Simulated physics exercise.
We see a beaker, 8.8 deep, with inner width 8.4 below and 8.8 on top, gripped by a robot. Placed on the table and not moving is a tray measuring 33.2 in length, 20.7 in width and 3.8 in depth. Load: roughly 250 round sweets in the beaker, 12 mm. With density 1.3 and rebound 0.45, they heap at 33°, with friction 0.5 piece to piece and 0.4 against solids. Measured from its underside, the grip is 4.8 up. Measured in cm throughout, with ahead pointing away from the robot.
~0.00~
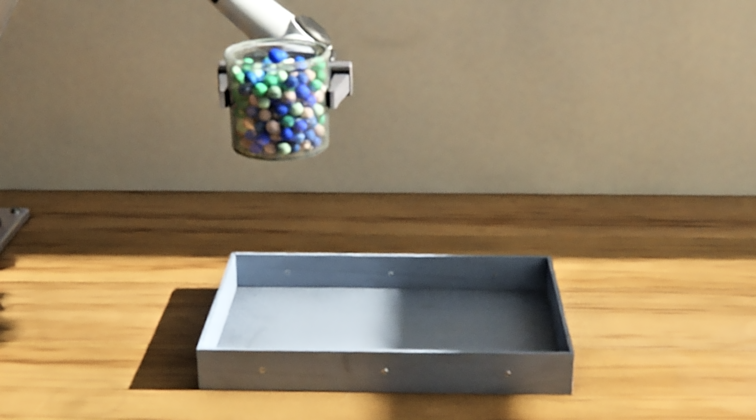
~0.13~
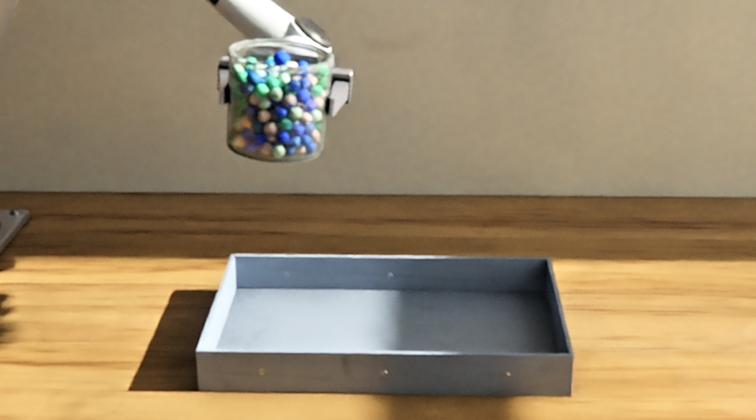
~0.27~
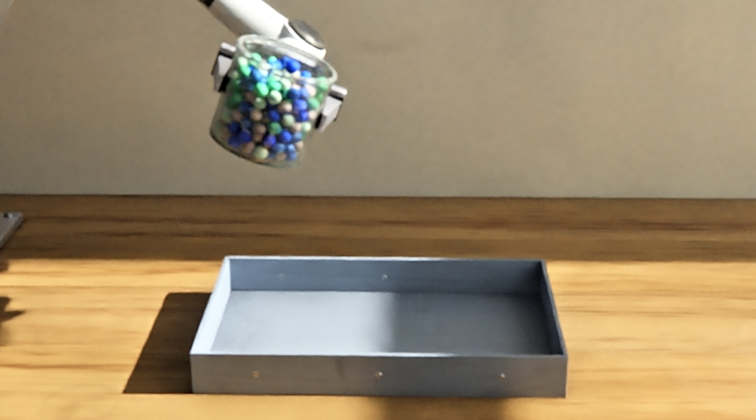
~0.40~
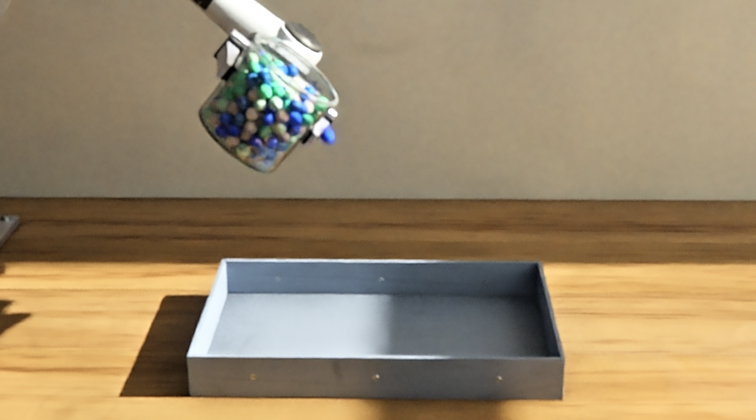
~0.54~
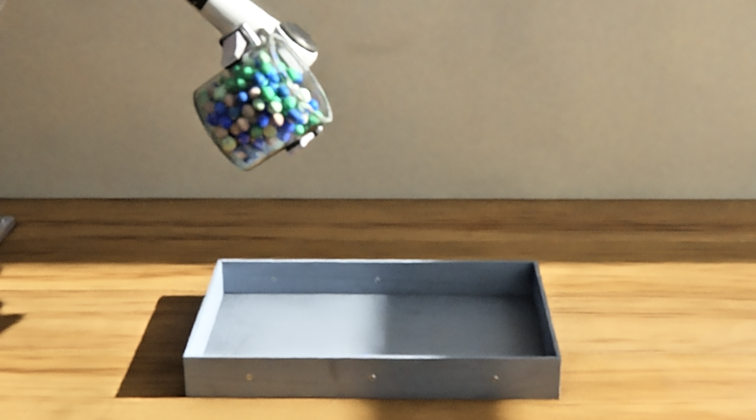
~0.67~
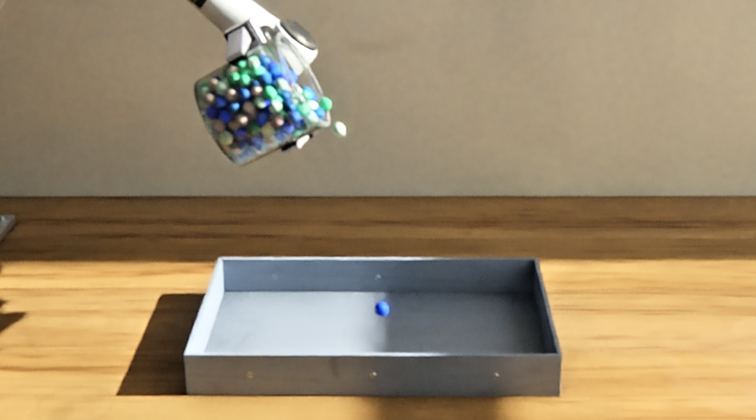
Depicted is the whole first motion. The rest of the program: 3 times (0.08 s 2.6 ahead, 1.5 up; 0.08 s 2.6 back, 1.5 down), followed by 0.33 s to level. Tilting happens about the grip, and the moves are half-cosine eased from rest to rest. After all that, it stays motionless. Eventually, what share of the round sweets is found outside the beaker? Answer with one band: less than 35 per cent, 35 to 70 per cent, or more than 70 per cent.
35 to 70 per cent.
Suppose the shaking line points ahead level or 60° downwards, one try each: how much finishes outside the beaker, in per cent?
You'd get about 45 per cent with the first setting and about 20 per cent with the second.
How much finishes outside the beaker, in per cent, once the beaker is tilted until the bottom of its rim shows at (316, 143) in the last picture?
Result: Approximately 95 %.
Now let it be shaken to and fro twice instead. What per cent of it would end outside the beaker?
It would come to about 55 %.
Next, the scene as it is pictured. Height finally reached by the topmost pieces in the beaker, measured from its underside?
5.5 cm.
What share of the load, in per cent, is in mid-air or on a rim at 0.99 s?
I'd reckon close to 16 per cent.
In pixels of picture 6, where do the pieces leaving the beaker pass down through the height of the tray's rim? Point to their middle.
Estimated centre around (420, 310) in pixels.
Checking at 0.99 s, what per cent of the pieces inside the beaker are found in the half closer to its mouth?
75 per cent.
After 0.99 s, tilted 62° forward, highest piece 27 above the table; 145 in the beaker, 67 in the tray, 39 in flight or on a rim.
After 1.32 s, tilted 30° forward, highest piece 27 above the table; 144 in the tray, 100 in the beaker, 4 on the table or floor, 3 in flight or on a rim.
After 1.68 s, level, highest piece 26 above the table; 145 in the tray, 100 in the beaker, 6 on the table or floor.
After 2.73 s, level, highest piece 26 above the table; 145 in the tray, 100 in the beaker, 6 on the table or floor.
At rest, 145 in the tray, 100 in the beaker, 6 on the table or floor. That is 60 % outside the beaker.
